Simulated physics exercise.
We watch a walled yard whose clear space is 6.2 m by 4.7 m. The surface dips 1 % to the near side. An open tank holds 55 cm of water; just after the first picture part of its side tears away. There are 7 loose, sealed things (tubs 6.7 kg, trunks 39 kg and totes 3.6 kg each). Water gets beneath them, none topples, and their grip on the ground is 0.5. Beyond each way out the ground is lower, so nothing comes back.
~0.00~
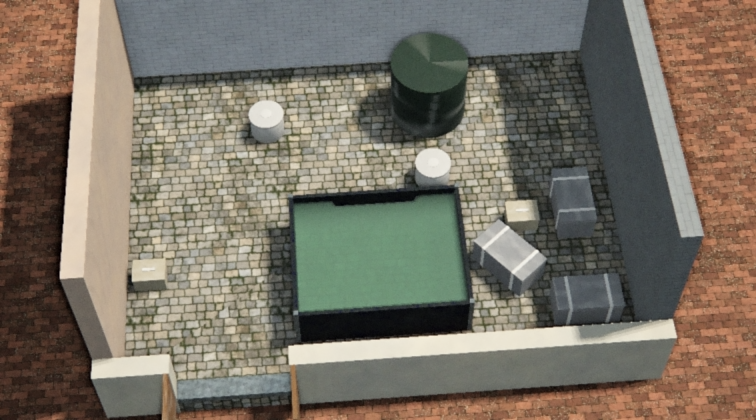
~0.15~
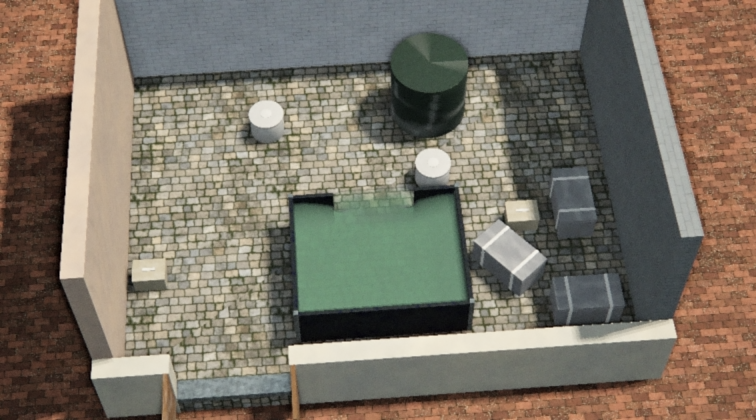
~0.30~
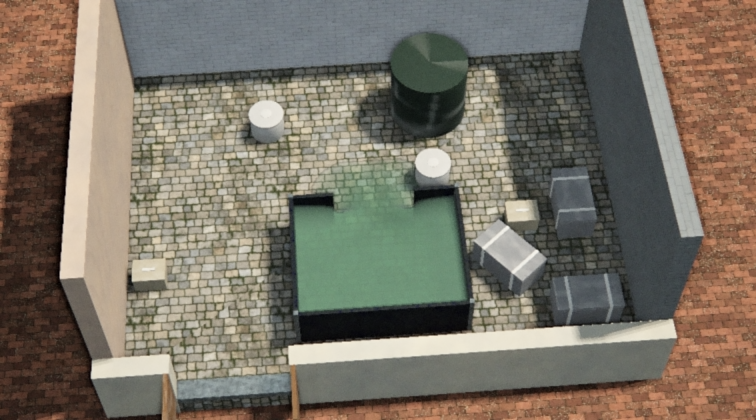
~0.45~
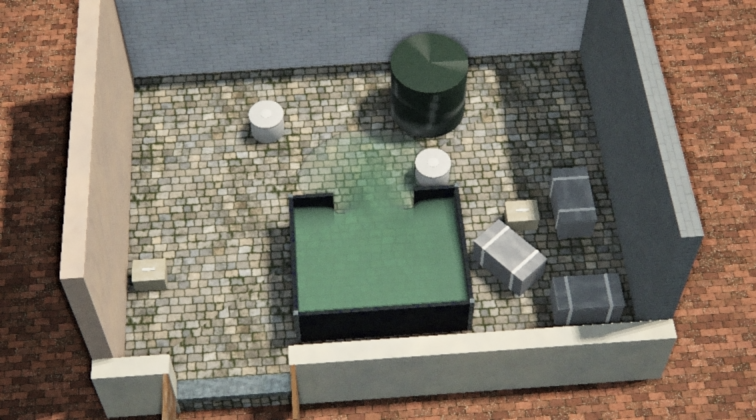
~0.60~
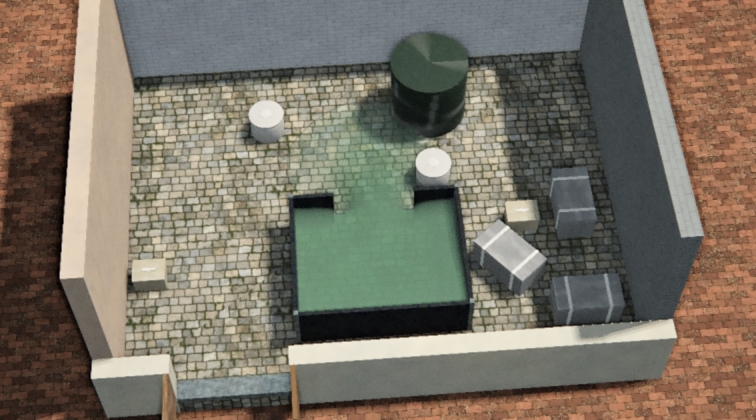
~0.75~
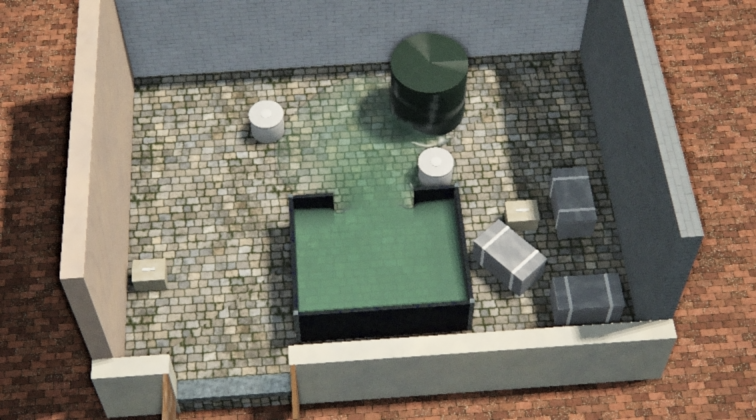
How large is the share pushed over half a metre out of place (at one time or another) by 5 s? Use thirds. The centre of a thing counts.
That comes to from one to two thirds.
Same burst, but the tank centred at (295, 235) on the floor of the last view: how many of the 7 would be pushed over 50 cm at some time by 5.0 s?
In that case 2 of them.
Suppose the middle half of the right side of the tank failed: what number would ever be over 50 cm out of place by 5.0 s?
In that case 4 of them.
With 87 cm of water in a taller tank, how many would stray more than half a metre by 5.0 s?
In that case 4 of them.
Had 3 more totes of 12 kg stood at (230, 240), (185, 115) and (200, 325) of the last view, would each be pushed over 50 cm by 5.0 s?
In that order: Short of it, more, under.
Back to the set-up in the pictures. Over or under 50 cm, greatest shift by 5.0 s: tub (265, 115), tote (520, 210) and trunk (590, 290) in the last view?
In turn: Over, under, short of it.
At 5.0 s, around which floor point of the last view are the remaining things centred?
Around (445, 260).
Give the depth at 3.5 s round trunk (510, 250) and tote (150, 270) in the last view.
About 0 and 0 cm.
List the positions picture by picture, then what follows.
The first picture shows a tub at (433, 162) rests on the ground; a trunk at (588, 291) rests on the ground; 3.1 m2 under water; 0 of 7 have shifted.
The second picture shows a tub at (433, 162) rests on the ground; a trunk at (588, 291), on the bottom; water covers 3.7 m2; 0 of 7 have shifted.
The third picture shows a tub at (433, 162), on the bottom; a trunk at (588, 291), on the bottom; water covers 4.3 m2; 0 of 7 have shifted.
The fourth picture shows a tub at (433, 162), on the bottom; a trunk at (588, 291) rests on the ground; 5.1 m2 under water; 0 of 7 have shifted.
The fifth picture shows a tub at (433, 162), on the bottom; a trunk at (588, 291), on the bottom; water covers 5.9 m2; 0 of 7 have shifted.
The sixth picture shows a tub at (436, 162) rests on the ground, 4 cm from its start; a trunk at (588, 291) rests on the ground; 6.7 m2 under water; 0 of 7 have shifted.
After 1.1 s 0 of 7 are over 50 cm from their spots; 0 afloat.
After 2.2 s 2 of 7 are over 50 cm from their spots; 0 afloat.
After 3.5 s 2 of 7 are over 50 cm from their spots; 1 afloat.
After 5.0 s 3 of 7 are over 50 cm from their spots, and 3 have been at some point; 0 afloat.
